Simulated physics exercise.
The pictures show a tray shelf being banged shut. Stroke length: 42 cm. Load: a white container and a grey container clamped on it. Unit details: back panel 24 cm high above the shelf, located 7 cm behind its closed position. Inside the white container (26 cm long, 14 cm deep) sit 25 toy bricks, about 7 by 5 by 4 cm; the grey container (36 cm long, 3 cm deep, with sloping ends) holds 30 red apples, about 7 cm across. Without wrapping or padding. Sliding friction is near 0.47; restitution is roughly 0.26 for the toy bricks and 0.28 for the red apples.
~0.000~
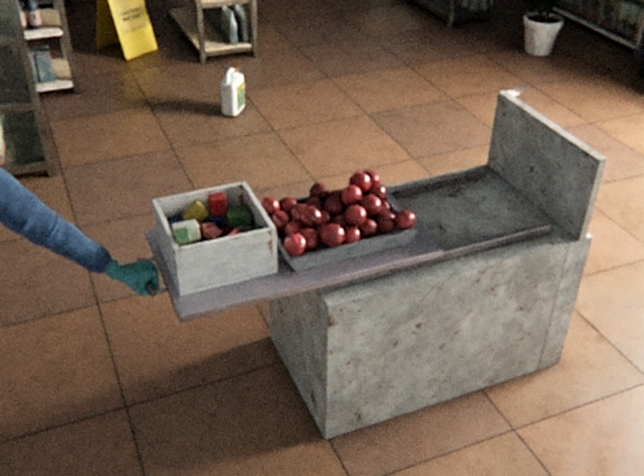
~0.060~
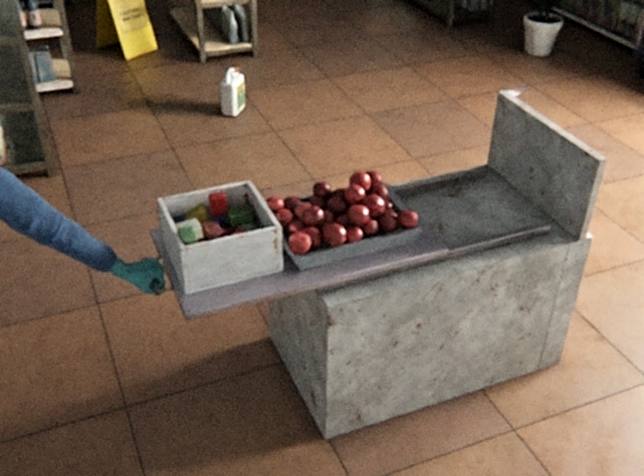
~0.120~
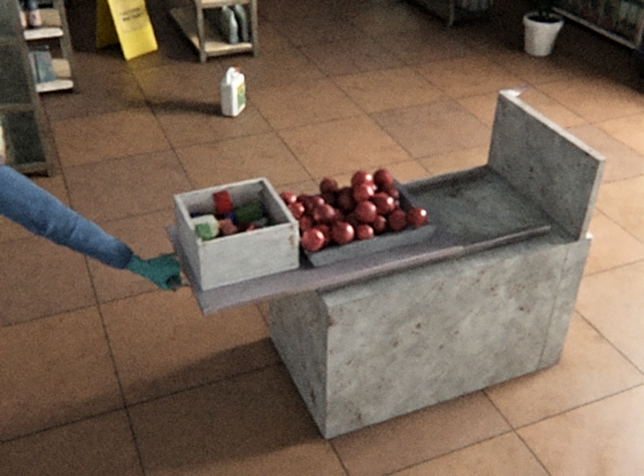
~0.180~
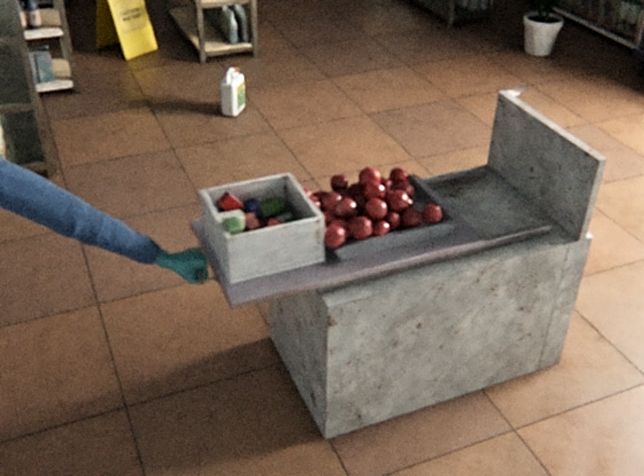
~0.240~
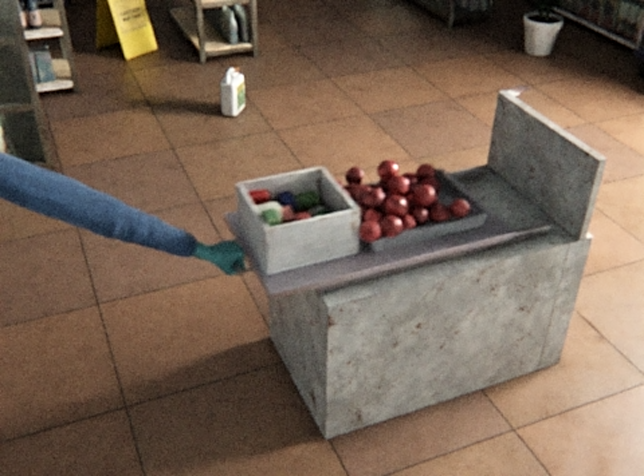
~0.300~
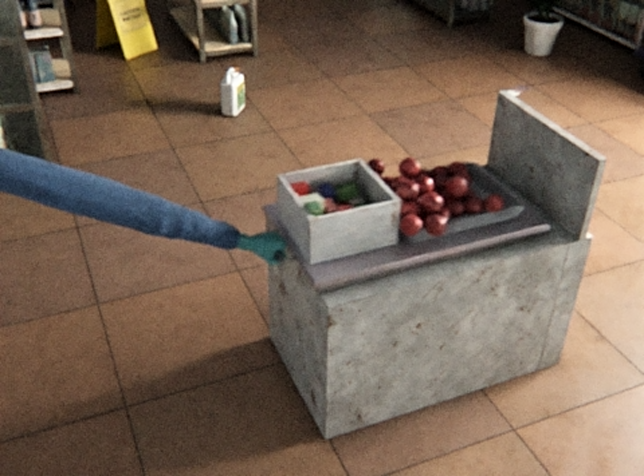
A gloved hand shoves a shelf carrying a white box and red apples right, jostling the apples.
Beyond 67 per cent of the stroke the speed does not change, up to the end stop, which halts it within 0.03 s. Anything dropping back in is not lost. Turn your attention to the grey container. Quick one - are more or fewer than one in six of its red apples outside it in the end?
More.
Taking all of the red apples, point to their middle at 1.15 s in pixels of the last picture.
Near (491, 185).
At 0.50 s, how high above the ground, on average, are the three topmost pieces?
Roughly 86 centimetres.
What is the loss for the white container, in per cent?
Loss for the white container - 5 per cent.
After 0.38 s, the white container has all 25 and the grey container is down by 4 of 30.
After 0.50 s, the white container has all 25 and the grey container is down by 11 of 30.
After 0.72 s, the white container is down by 1 of 25 and the grey container is down by 15 of 30.
Outcome (at 1.15 s), the white container is down by 1 of 25 and the grey container is down by 15 of 30. Asked share, 15 of 30, 50 per cent.
